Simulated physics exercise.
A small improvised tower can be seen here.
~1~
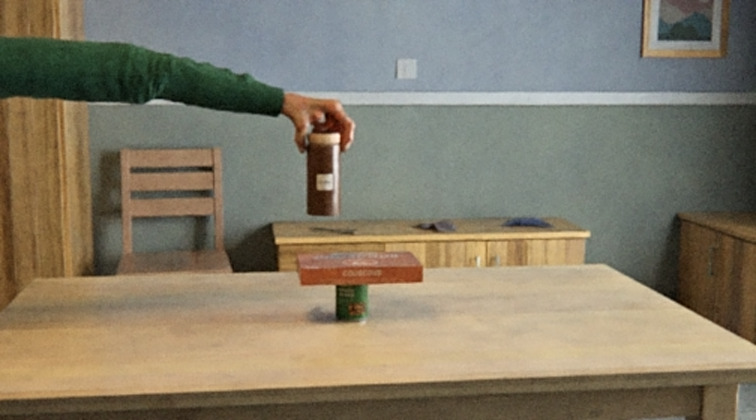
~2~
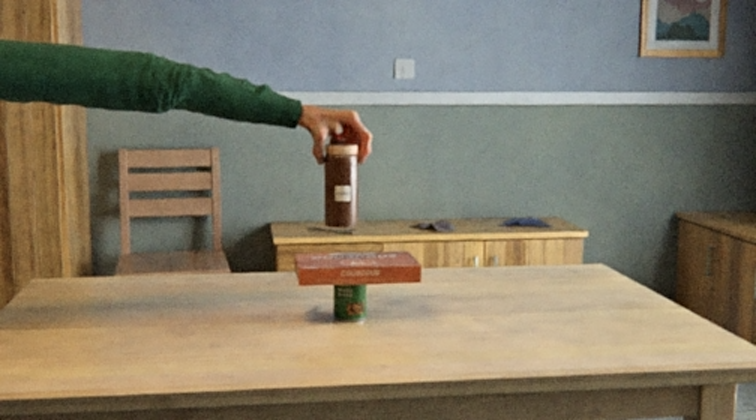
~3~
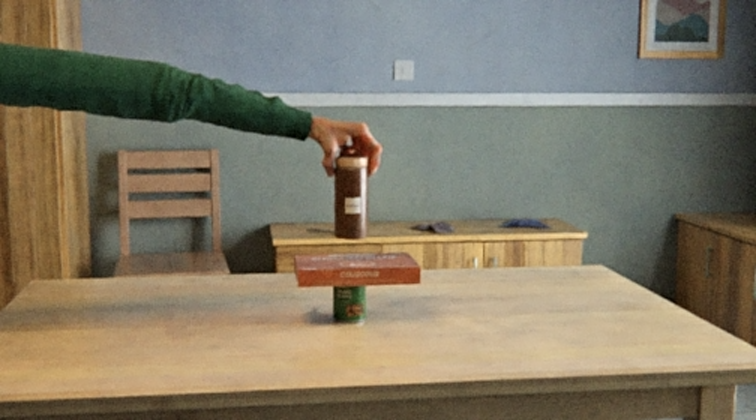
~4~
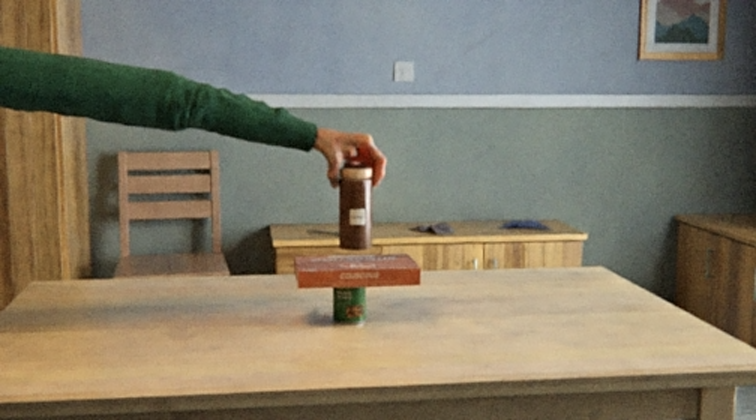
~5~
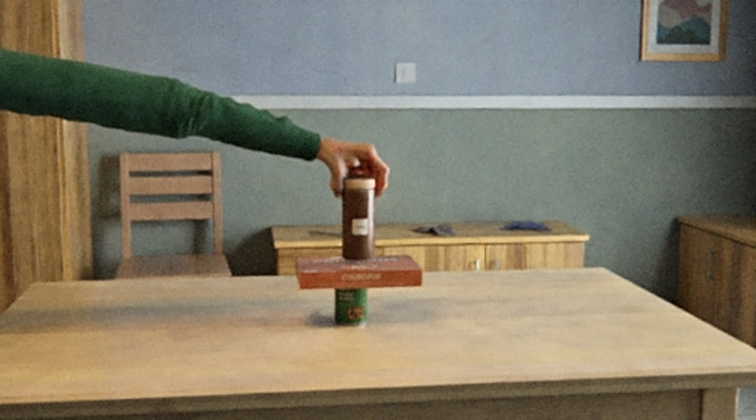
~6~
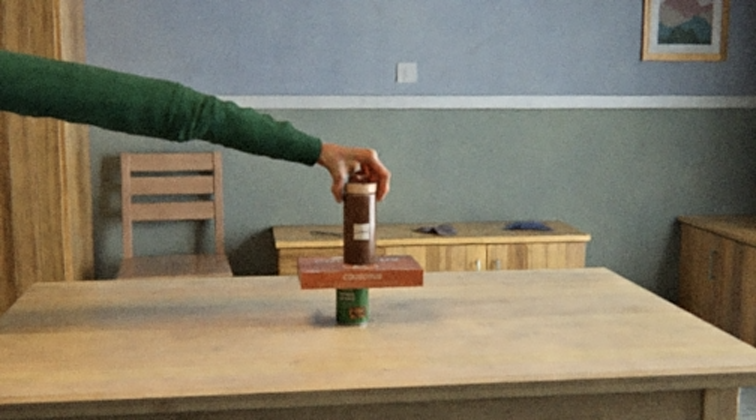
In a room with blue and grey-green walls, a wooden table is seen from the front at a steady, slightly raised view, with a chair and low cabinets behind. On it a flat red box lies across a small green tin, and a green-sleeved arm from the left holds a brown jar above. The hand moves the jar rightward and down, slowing until it rests on the box, still gripped.
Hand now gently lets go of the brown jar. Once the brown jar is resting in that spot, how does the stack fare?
Ends intact.
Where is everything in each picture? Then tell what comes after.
Coming down; brown jar (324, 174); green tin (352, 298), in the first frame.
Coming down; brown jar (341, 185); green tin (350, 298), in the second frame.
Coming down; brown jar (351, 197); green tin (349, 299), in the third frame.
Coming down; brown jar (355, 209); green tin (349, 300), in the fourth frame.
Coming down; brown jar (358, 218); green tin (351, 301), in the fifth frame.
In place under the hand; brown jar (360, 223); green tin (352, 301), in the sixth frame.
Then, 0.20 s past the last view, nothing moves.
Then, 0.50 s past the last view, brown jar resting near (360, 223).
Finally, all 3 still in place. Final places as the last picture's camera would see them, brown jar near (360, 223). The stack keeps its balance.
